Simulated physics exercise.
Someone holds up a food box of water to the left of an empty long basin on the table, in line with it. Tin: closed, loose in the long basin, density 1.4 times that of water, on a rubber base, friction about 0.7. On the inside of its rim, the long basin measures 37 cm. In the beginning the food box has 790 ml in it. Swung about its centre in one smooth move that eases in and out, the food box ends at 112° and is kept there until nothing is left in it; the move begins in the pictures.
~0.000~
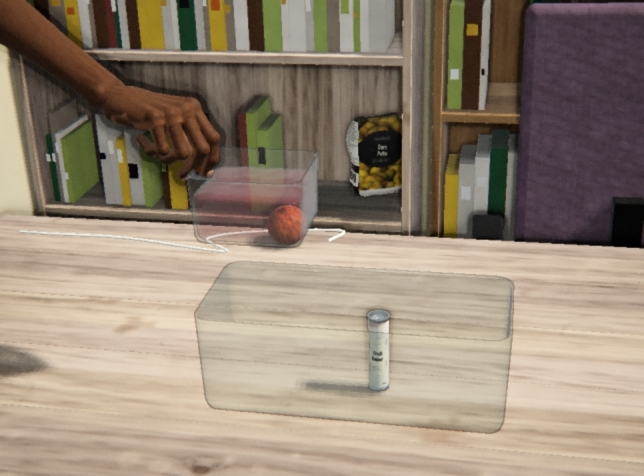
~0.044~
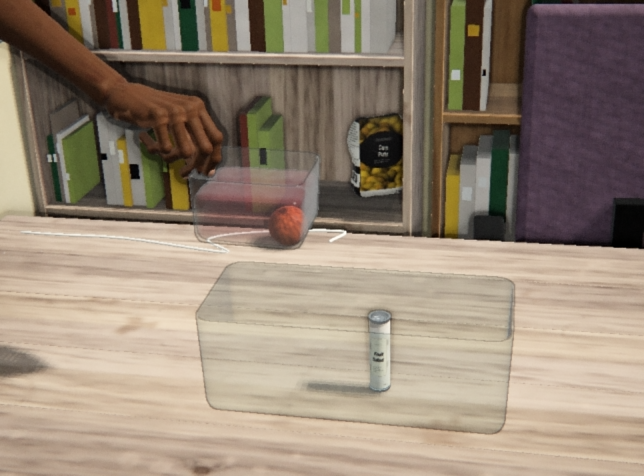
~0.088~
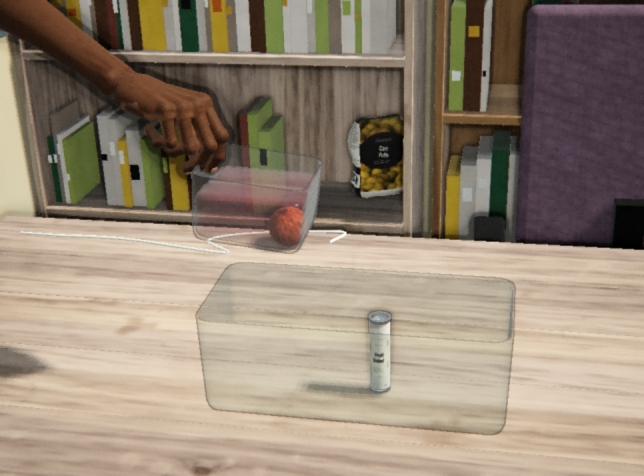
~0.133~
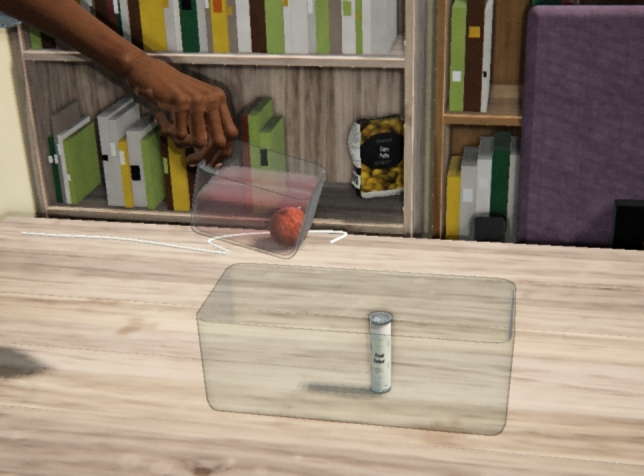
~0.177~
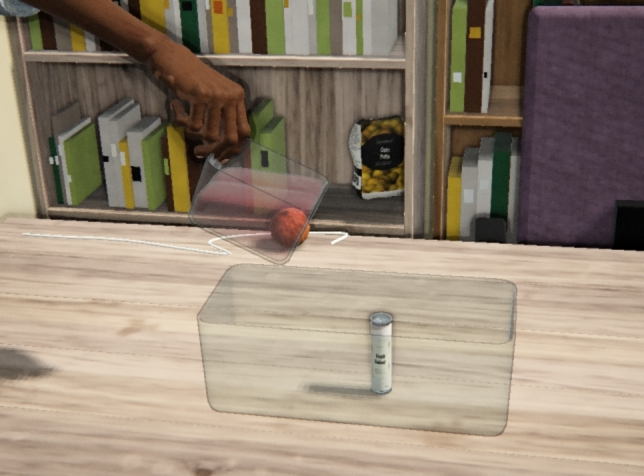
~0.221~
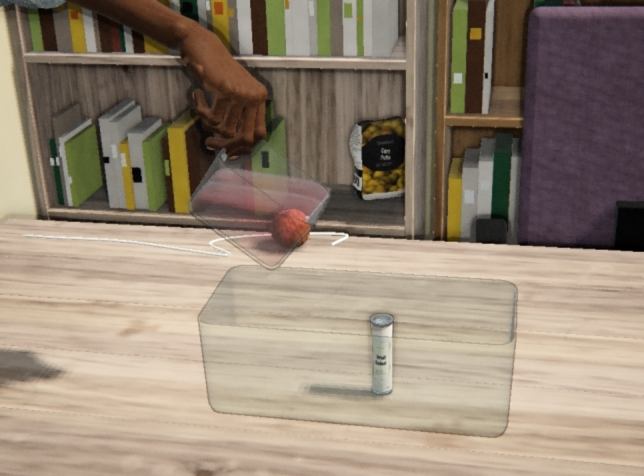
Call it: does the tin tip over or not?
It tips over.
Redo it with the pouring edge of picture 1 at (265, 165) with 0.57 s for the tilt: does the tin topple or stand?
Then it stays on its base.
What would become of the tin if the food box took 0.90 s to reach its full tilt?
In that case the tin does not tip.
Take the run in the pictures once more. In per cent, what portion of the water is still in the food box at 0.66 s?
I'd say some 3 per cent remains.
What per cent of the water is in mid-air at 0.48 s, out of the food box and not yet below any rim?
Some 38 % is the figure.
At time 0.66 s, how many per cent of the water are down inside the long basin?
Near 92 per cent of the total.
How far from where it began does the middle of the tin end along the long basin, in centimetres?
Looks like roughly 8.0 cm in total.
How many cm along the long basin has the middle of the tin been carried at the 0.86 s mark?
Near 6 cm of travel.
Then, 0.48 s in, the tilt is 105° and 22 per cent is still to pour; the tin stands where it began.
Then, 0.66 s in, the tilt is 112° and 3 per cent is still to pour; the tin leans 12°.
Then, 0.86 s in, the tilt is 112° and 0 per cent is still to pour; the tin leans 53°.
Then, 1.07 s in, the tilt is 112° and 0 per cent is still to pour; the tin lies on its side.
Finally, the tin lies on its side.
